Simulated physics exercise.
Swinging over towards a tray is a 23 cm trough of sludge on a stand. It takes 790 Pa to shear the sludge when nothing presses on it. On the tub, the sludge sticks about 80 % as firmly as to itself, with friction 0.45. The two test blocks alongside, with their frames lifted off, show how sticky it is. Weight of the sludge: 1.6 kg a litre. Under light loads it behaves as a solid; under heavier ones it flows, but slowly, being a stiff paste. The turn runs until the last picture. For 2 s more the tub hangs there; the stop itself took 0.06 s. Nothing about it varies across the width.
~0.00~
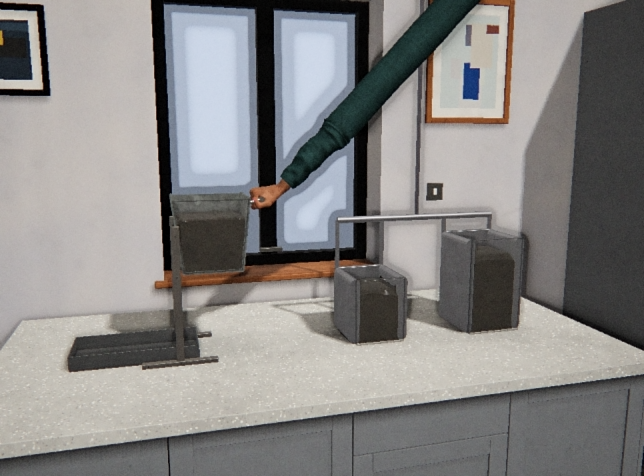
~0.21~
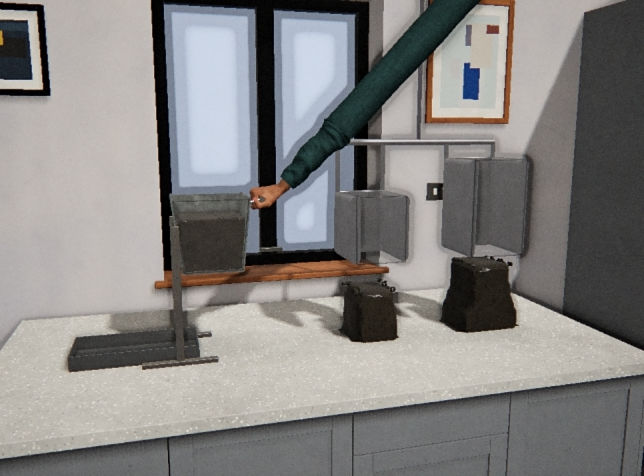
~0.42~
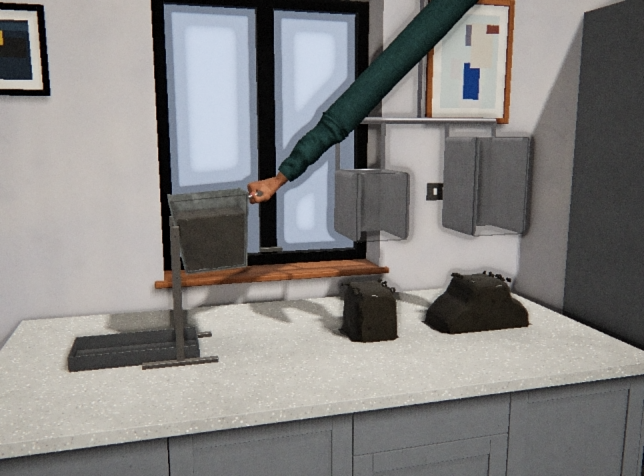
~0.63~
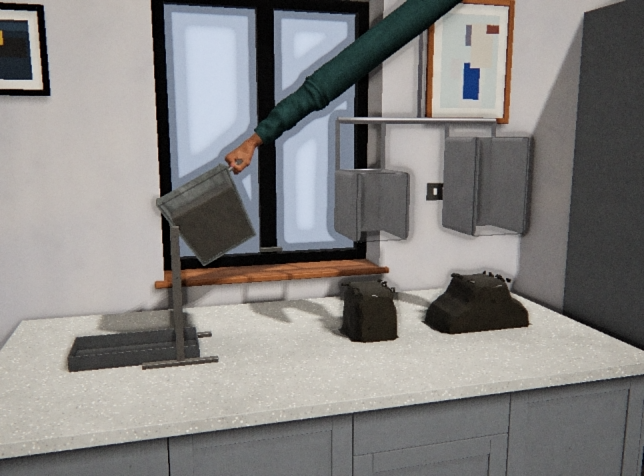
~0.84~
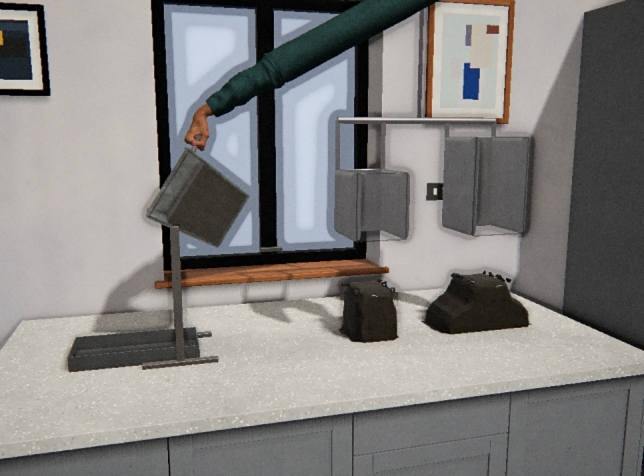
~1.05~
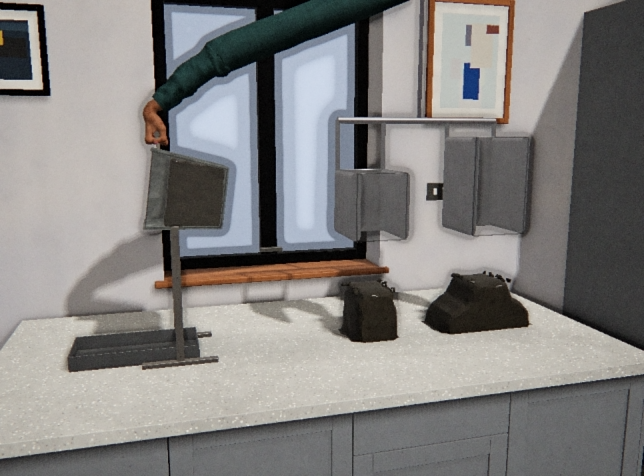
Open moulds rising off two dark blocks, the right one slumping, before a sleeved arm tilts a tub leftward.
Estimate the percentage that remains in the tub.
Something like 100 % remains.
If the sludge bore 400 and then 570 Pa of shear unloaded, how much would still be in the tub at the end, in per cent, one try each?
Result: 60 % for the first case, 80 % for the second.
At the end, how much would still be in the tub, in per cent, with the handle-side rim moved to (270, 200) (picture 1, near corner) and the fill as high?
Around 60 percent would still be in the tub at the end.
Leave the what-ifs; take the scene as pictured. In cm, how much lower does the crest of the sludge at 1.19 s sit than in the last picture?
Around 1 cm below its level in the last picture.
After 1.19 s, the tub is at 82 degrees and holds 100 %.
After 1.36 s, the tub is at 82 degrees and holds 100 %.
After 1.53 s, the tub is at 82 degrees and holds 100 %.
After 1.70 s, the tub is at 82 degrees and holds 100 %.
After 3.05 s, at the end, the tub is at 82 degrees and holds 100 %.
